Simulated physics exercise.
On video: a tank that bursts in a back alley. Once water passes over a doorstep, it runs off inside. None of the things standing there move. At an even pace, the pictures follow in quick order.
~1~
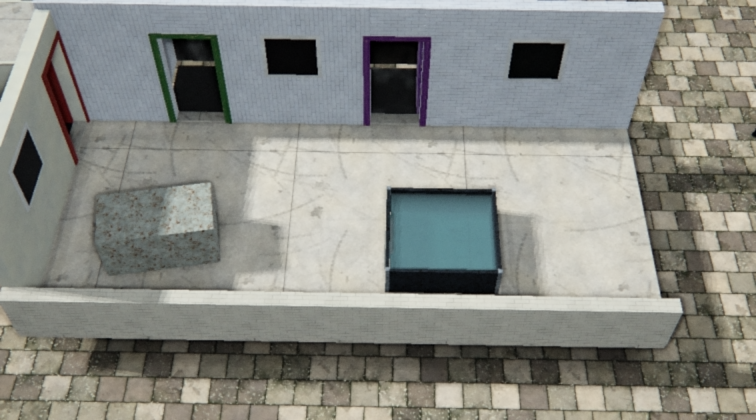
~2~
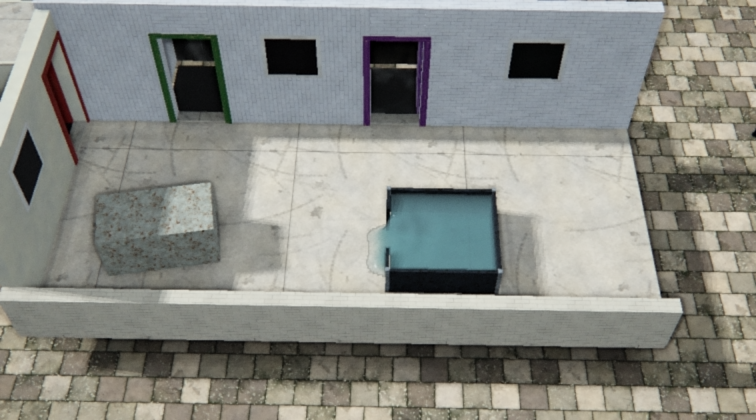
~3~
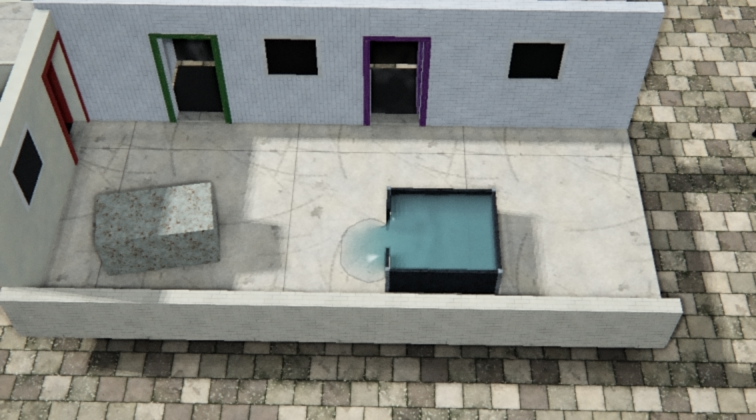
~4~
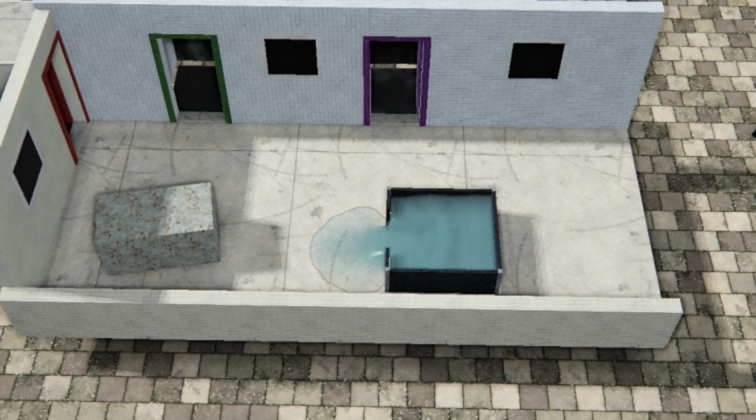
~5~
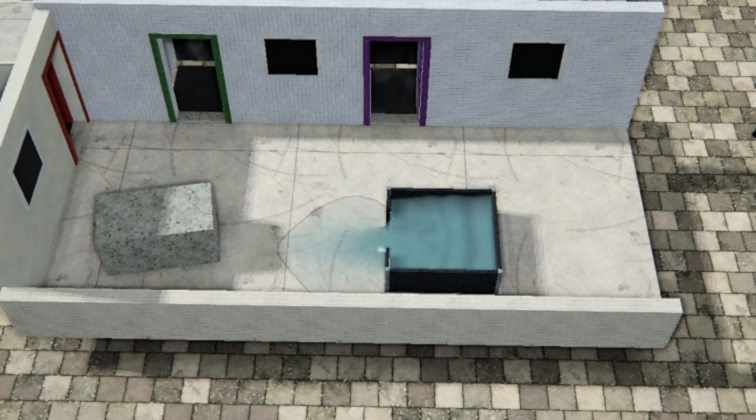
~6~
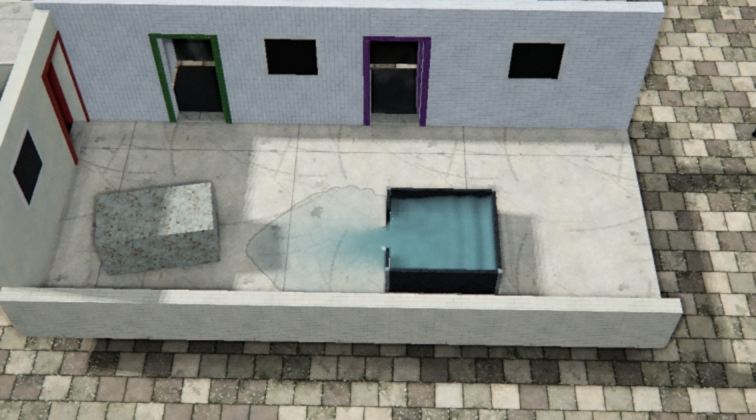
In a back alley, a tank bursts on its left side and water spreads leftward.
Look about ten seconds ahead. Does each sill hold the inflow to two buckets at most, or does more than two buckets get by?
The red door lets more get by; the green door lets more get by; the purple door keeps it to two at most.
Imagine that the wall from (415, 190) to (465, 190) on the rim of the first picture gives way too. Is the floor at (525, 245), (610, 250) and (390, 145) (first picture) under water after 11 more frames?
Untouched, untouched, soaked.
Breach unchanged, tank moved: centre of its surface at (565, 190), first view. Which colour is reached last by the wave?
The one in red.
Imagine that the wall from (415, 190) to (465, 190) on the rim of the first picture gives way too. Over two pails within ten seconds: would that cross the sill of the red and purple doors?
In order, the red one remains short, the purple one overshoots.
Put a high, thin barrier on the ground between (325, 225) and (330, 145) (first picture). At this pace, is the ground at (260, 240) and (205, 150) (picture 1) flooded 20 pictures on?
The first point ends up swamped and the second ends up swamped.
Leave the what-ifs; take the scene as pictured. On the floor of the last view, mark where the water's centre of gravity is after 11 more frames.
Somewhere around (357, 247) in the last view.
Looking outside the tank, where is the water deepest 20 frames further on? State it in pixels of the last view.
I'd put it around (37, 303).
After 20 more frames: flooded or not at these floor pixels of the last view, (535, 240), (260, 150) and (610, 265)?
Lab note, in the order given: Unwetted, wet through, unwetted.
A moment on, water covers 20 % of the floor; the red door not reached, the green door not reached, the purple door not reached.
Next, water covers 35 % of the floor; the red door not reached, the green door not reached, the purple door not reached.
Then, water covers 45 % of the floor; the red door wet at the sill, nothing in, the green door under two buckets in, the purple door not reached.
Later, water covers 50 % of the floor; the red door over two buckets in, the green door over two buckets in, the purple door not reached.
In the end, water covers 60 % of the floor; the red door over two buckets in, the green door far over two buckets in, the purple door wet at the sill, nothing in.
